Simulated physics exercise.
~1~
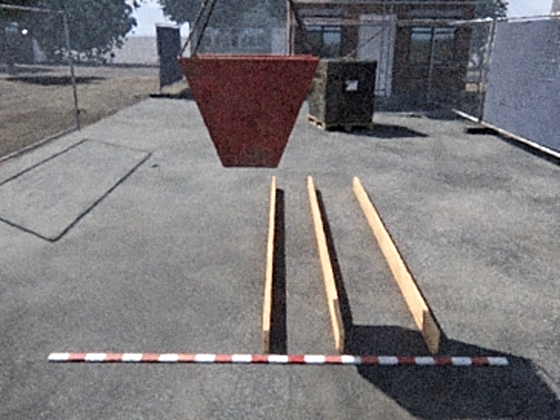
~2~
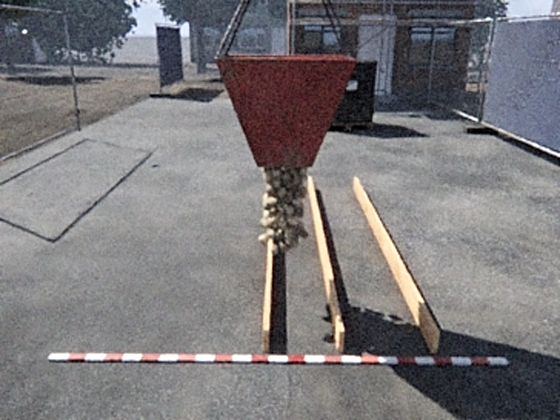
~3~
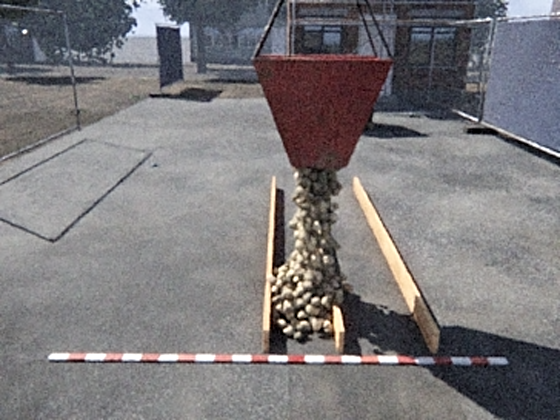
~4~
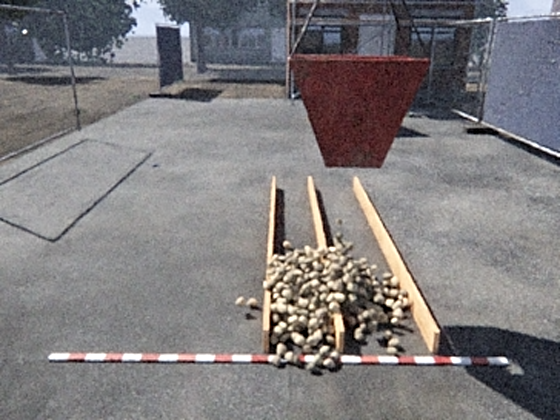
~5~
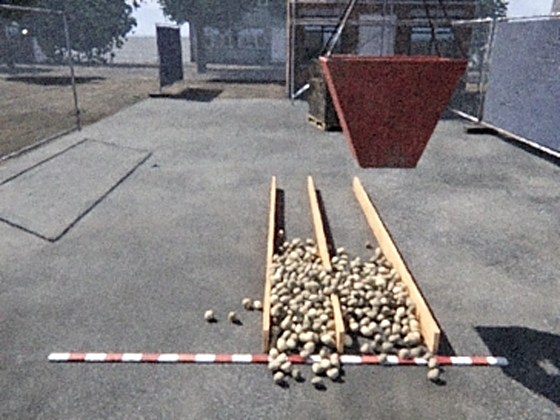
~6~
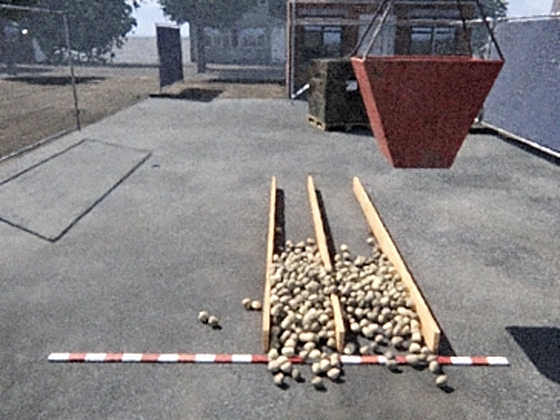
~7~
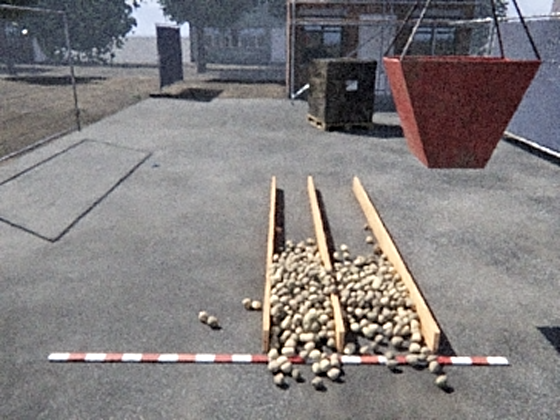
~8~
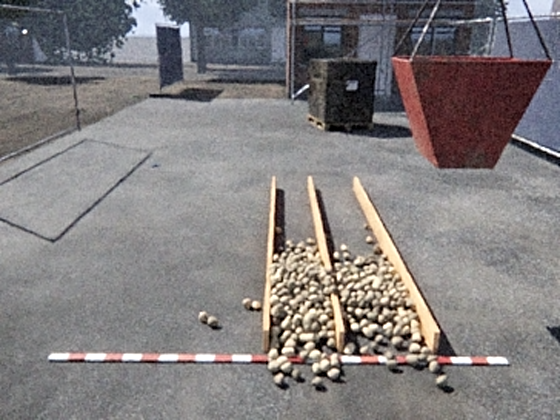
A dark red hopper hangs from cables above a grey paved yard, seen from a raised, still viewpoint, with fencing, trees and a brick building behind. Below it, three wooden boards form two bays behind a red-and-white striped staff. The hopper glides right and pale, rounded stones pour from its bottom, landing mostly in the left bay. The pile spills over the middle board into the right bay as the emptied hopper moves on. A few stones roll out left and past the staff, then everything settles, with more stones in the left bay and the hopper hanging at right.
